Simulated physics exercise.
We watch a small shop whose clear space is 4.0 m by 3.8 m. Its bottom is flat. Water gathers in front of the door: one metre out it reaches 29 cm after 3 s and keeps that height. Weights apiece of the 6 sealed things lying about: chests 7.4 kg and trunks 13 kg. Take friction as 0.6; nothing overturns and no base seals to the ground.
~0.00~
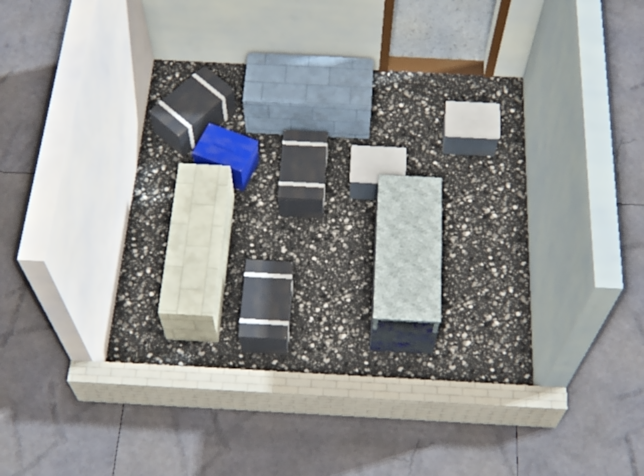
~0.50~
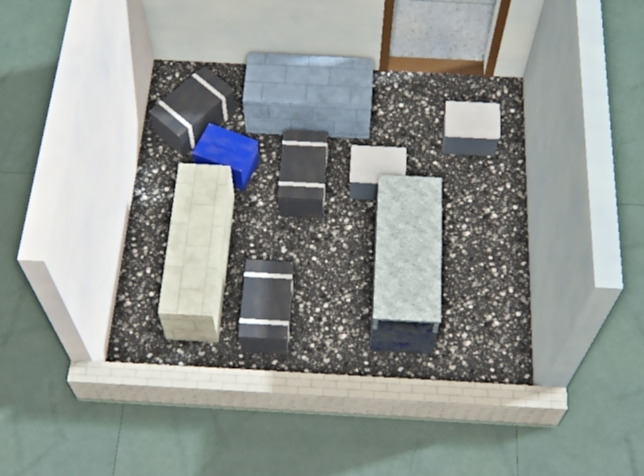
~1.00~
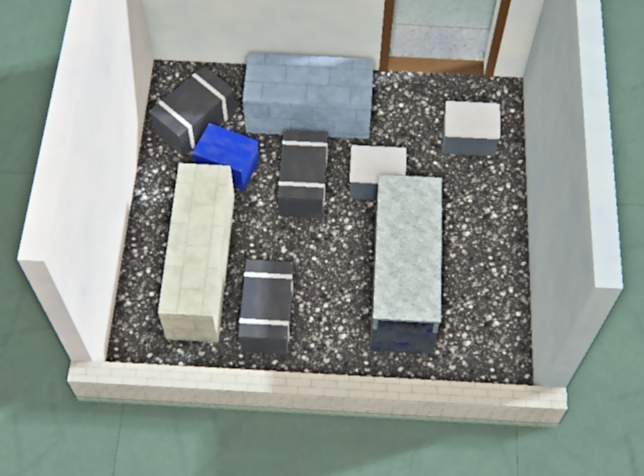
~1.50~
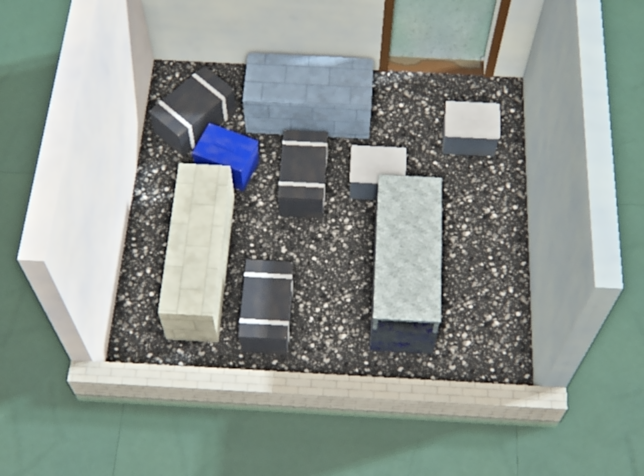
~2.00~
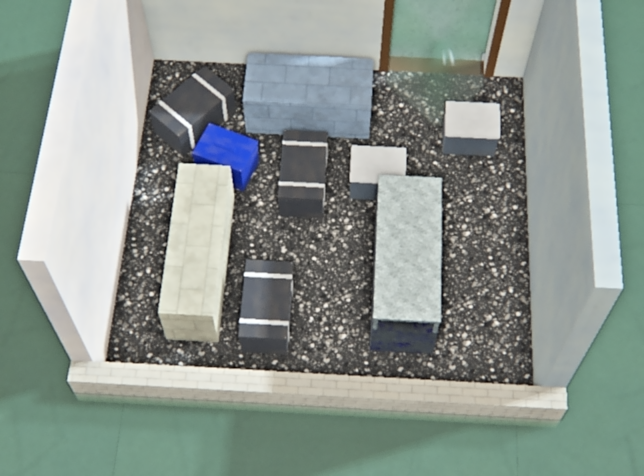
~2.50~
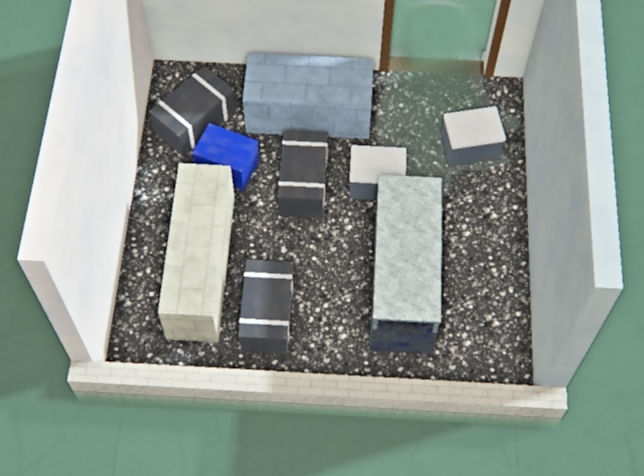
Greenish water surrounds a small room, then seeps in at the doorway, and one box shifts slightly.
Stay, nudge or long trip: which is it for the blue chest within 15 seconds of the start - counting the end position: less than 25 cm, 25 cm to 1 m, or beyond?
The blue chest is nudged along.
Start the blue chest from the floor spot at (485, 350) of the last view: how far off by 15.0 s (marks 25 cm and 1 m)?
It gets carried off.
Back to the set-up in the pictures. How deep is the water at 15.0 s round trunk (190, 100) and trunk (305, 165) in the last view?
About 23 and 17 cm.
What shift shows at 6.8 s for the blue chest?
Roughly 10 cm by then.
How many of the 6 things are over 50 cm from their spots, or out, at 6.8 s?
By then 2.
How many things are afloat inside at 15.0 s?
6 of them.
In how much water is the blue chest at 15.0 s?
About 24 cm.
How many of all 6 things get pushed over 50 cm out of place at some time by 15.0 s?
That makes 5.
After 3.5 s the blue chest is near (225, 147), 0.0 m from its start, aground; 2 afloat.
After 6.8 s the blue chest is near (212, 143), 0.1 m from its start, aground; 4 afloat.
After 11.0 s the blue chest is near (195, 99), 0.6 m from its start, afloat; 6 afloat.
After 15.0 s the blue chest is near (196, 88), 0.7 m from its start, afloat; 6 afloat.
